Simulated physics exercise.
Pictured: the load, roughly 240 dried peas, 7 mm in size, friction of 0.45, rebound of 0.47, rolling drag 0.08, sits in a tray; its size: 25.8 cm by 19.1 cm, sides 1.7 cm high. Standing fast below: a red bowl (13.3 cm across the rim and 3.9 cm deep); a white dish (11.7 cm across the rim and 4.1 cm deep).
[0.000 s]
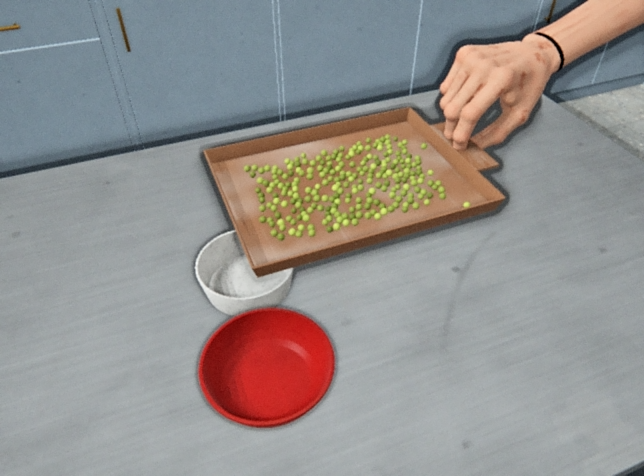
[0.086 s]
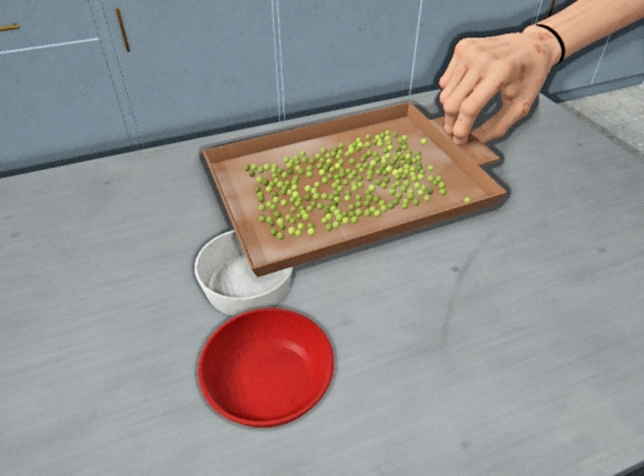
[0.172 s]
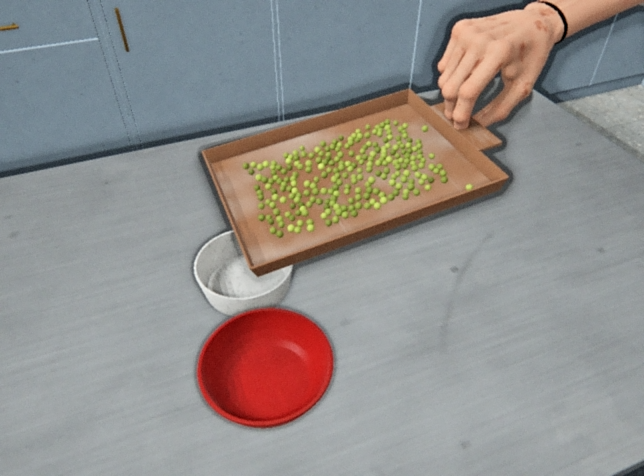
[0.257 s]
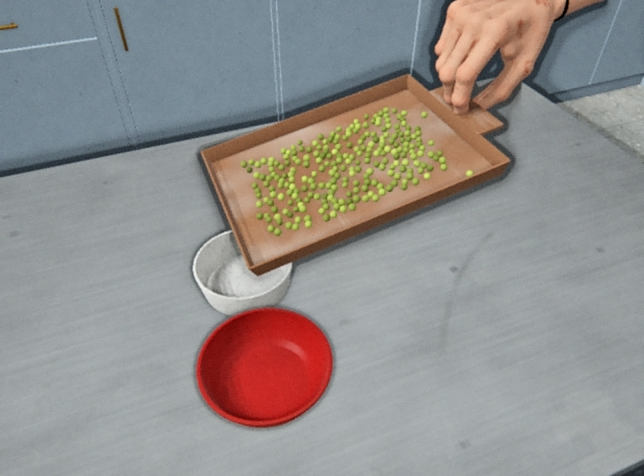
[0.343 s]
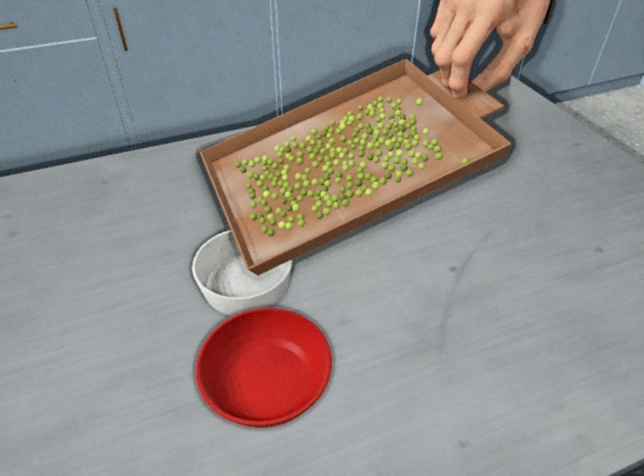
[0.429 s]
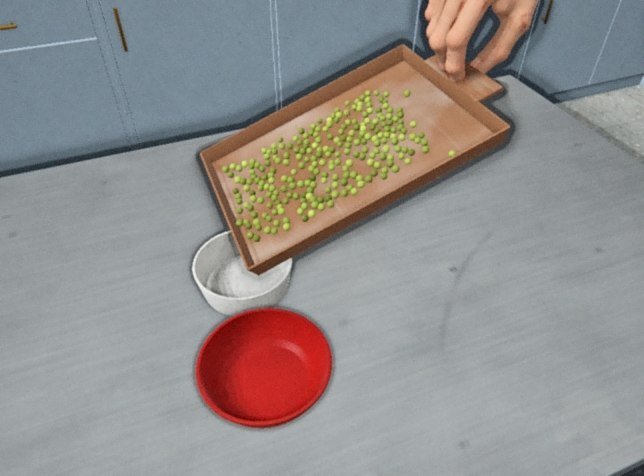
A hand lifts the right end of a tray of peas, tilting it left.
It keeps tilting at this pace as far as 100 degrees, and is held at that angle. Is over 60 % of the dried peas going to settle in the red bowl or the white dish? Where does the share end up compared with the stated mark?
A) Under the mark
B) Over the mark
Under the mark (A).
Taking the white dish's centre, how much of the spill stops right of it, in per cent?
Share on that side: Approx. 0 %.
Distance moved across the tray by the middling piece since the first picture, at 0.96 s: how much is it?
Roughly 11 cm.
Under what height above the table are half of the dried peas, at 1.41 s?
The height comes out near 18 cm above the table.
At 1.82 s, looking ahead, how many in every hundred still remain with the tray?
Some 35 percent.
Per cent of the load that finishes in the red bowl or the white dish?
My guess is close to 50 in a hundred.
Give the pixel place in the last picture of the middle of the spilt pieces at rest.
Around (177, 310).
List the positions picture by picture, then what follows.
The first picture shows tray at (388, 231); tilt 0 degrees; leading edge at (225, 202); middle of the load at (346, 185); red bowl at (267, 361); white dish at (245, 261).
The second picture shows tray at (387, 228); tilt 2 degrees; leading edge at (224, 202); middle of the load at (346, 182).
The third picture shows tray at (387, 221); tilt 6 degrees; low side left; leading edge at (223, 202); middle of the load at (345, 175).
The fourth picture shows tray at (385, 213); tilt 10 degrees; low side left; leading edge at (222, 202); middle of the load at (343, 168).
The fifth picture shows tray at (383, 205); tilt 15 degrees; low side left; leading edge at (221, 203); middle of the load at (337, 163).
The sixth picture shows tray at (380, 198); tilt 19 degrees; low side left; leading edge at (221, 203); middle of the load at (328, 155); red bowl at (264, 361); white dish at (243, 261). It turns about 50 degrees a second.
Then, at 0.96 s, tilt 46 degrees; tray 100 %; middle of all pieces on or above the table near (243, 189).
Then, at 1.41 s, tilt 70 degrees; tray 100 %; middle of all pieces on or above the table near (233, 190).
After 1.82 s, tilt 91 degrees; red bowl 5 %, white dish 15 %, tray 35 %, outside 10 %, in the air 35 %; middle of all pieces on or above the table near (212, 240).
After 2.21 s, tilt 100 degrees; red bowl 15 %, white dish 35 %, outside 50 %; middle of all pieces on or above the table near (211, 307).
In the end, at 3.4 s, red bowl 15 %, white dish 35 %, outside 50 %.
